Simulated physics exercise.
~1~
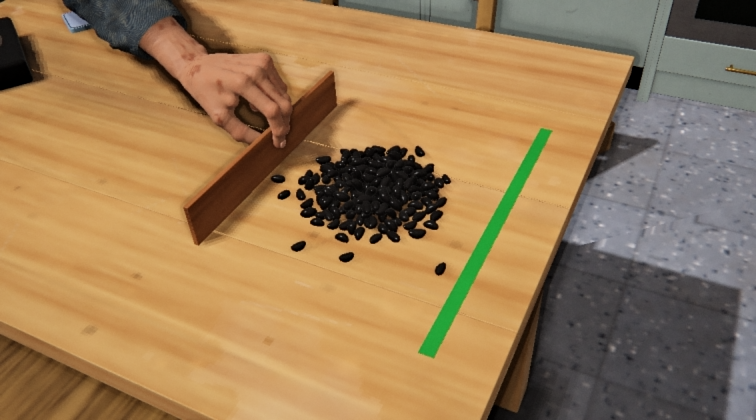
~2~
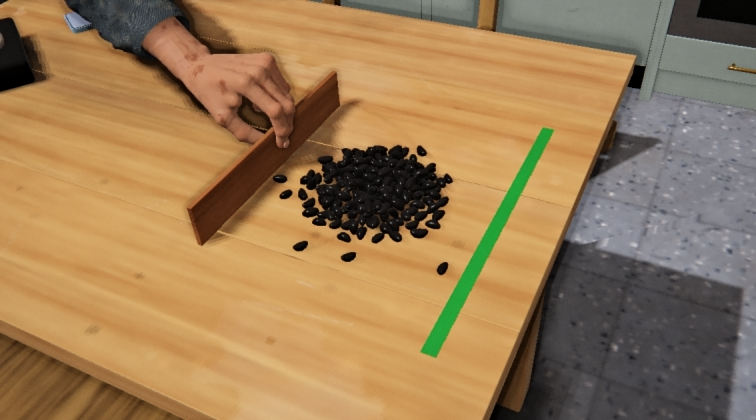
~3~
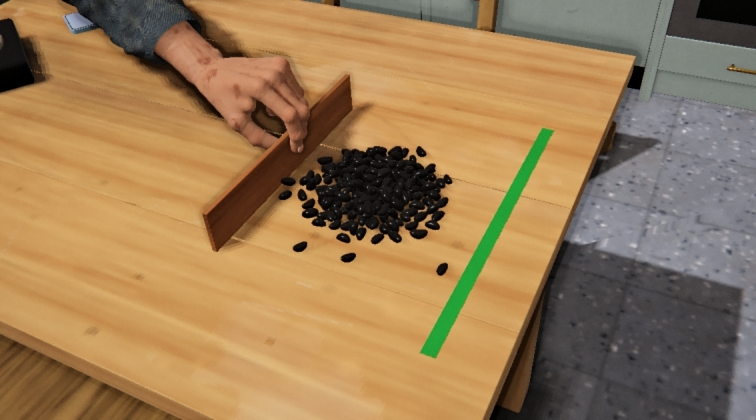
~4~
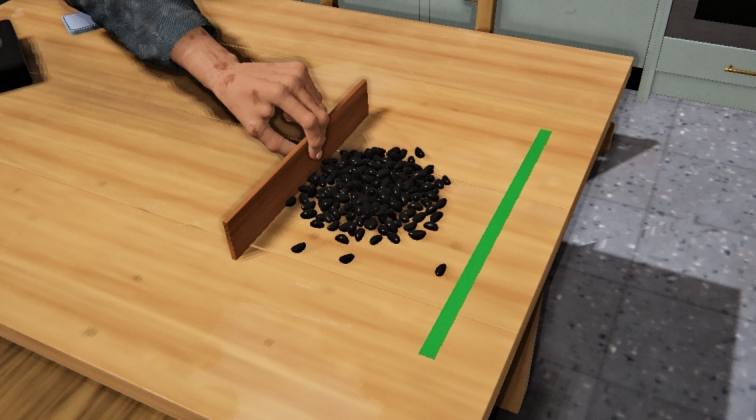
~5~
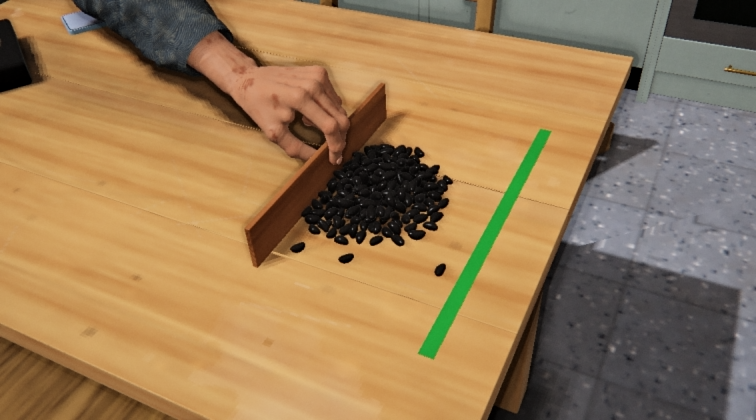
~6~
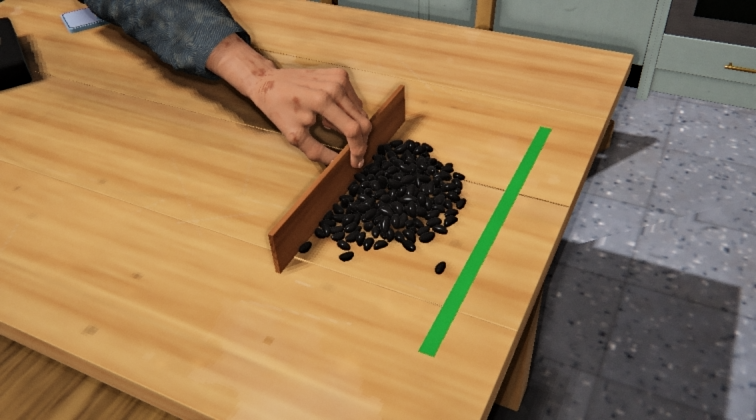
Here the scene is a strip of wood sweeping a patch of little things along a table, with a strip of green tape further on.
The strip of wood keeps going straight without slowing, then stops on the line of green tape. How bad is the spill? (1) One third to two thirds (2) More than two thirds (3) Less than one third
One third to two thirds (1).
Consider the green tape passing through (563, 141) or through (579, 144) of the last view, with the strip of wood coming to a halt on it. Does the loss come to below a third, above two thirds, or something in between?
At the first place over two thirds, at the second above two thirds.
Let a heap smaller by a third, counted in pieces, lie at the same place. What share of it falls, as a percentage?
That works out to something like 50 percent.
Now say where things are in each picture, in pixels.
The first frame shows strip of wood at (203, 214), at rest; green tape at (542, 138), about a palm's width from the edge; edge at (555, 245); the heap at (376, 193), black beans.
The second frame shows strip of wood at (206, 214).
The third frame shows strip of wood at (221, 220); the heap at (377, 194), a stray few pushed along.
The fourth frame shows strip of wood at (241, 228).
The fifth frame shows strip of wood at (262, 235); the heap at (383, 195), about half pushed along.
The sixth frame shows strip of wood at (285, 240); green tape at (542, 136); edge at (555, 244); the heap at (396, 192), nearly all pushed along.
Soon, strip of wood still moving, near (425, 170); heap all on the table, its front near (539, 221).
A while on, strip of wood stopped at the green tape; heap about a third over the edge.
Towards the end, strip of wood stopped at the green tape; heap about half over the edge.
Finally, strip of wood stopped at the green tape; heap about half over the edge.
